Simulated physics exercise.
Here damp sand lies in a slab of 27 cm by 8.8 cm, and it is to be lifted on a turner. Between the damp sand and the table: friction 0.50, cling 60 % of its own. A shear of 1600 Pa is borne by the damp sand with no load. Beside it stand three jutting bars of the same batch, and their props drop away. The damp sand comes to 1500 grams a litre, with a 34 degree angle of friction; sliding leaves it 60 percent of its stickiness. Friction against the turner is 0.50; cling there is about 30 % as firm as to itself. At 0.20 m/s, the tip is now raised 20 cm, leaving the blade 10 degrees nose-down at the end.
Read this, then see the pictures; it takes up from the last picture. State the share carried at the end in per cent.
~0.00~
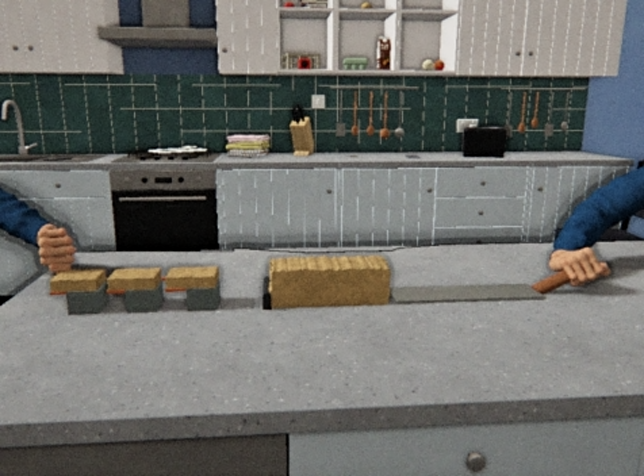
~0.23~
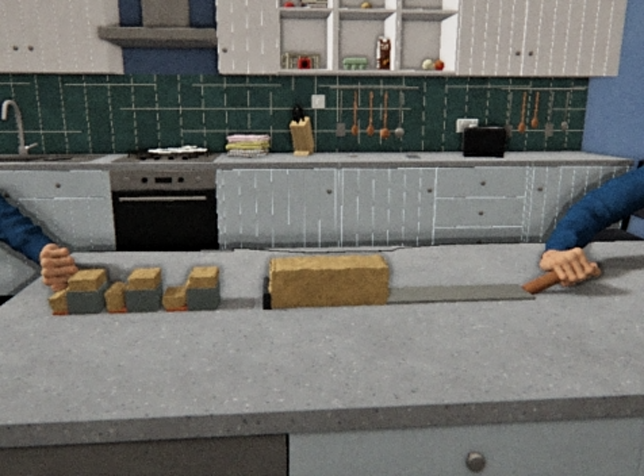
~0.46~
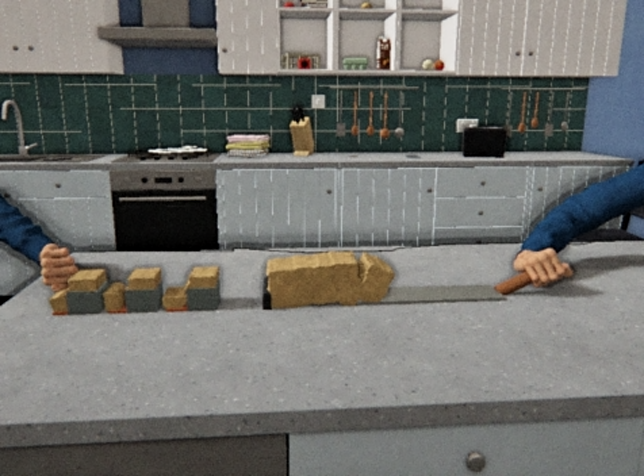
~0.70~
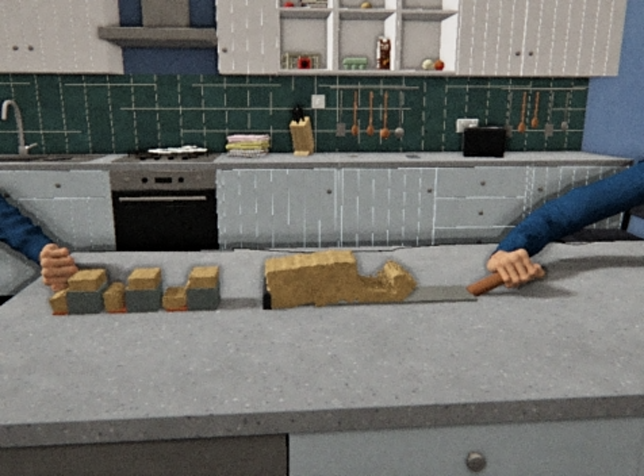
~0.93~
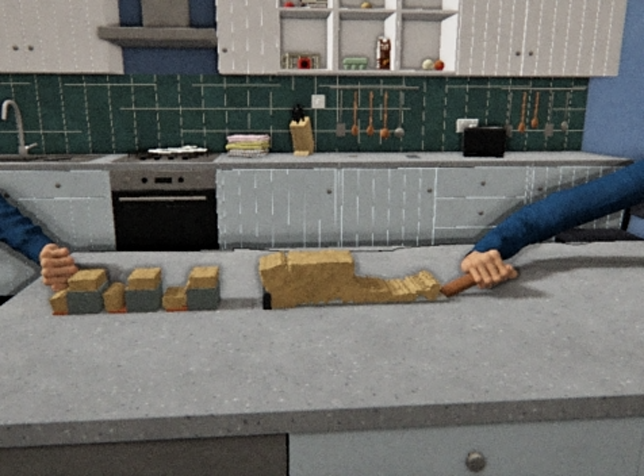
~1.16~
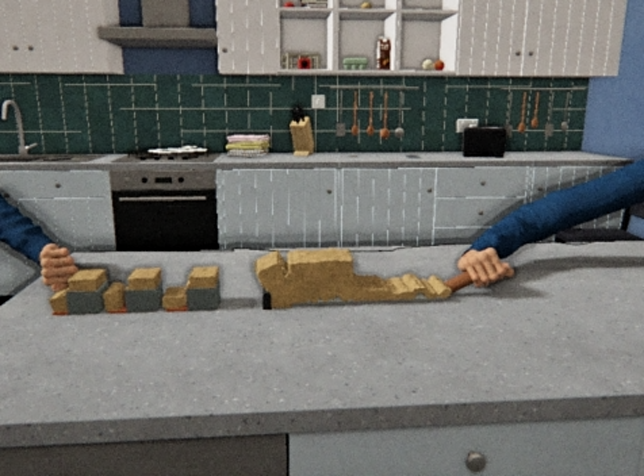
The share carried at the end is near 78 per cent.
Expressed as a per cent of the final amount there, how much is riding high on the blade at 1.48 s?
My estimate: Some 30 per cent.
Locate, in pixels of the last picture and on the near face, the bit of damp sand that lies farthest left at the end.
Roughly at (186, 310).
After 1.48 s, the tip is 6.8 cm up.
After 1.86 s, the tip is 14 cm up.
After 2.24 s, the tip is 20 cm up and 78 % is riding high on the blade.
After 2.62 s, the tip is 20 cm up and 78 % is riding high on the blade.
After 2.72 s, at the end, the tip is 20 cm up and 78 % is riding high on the blade.
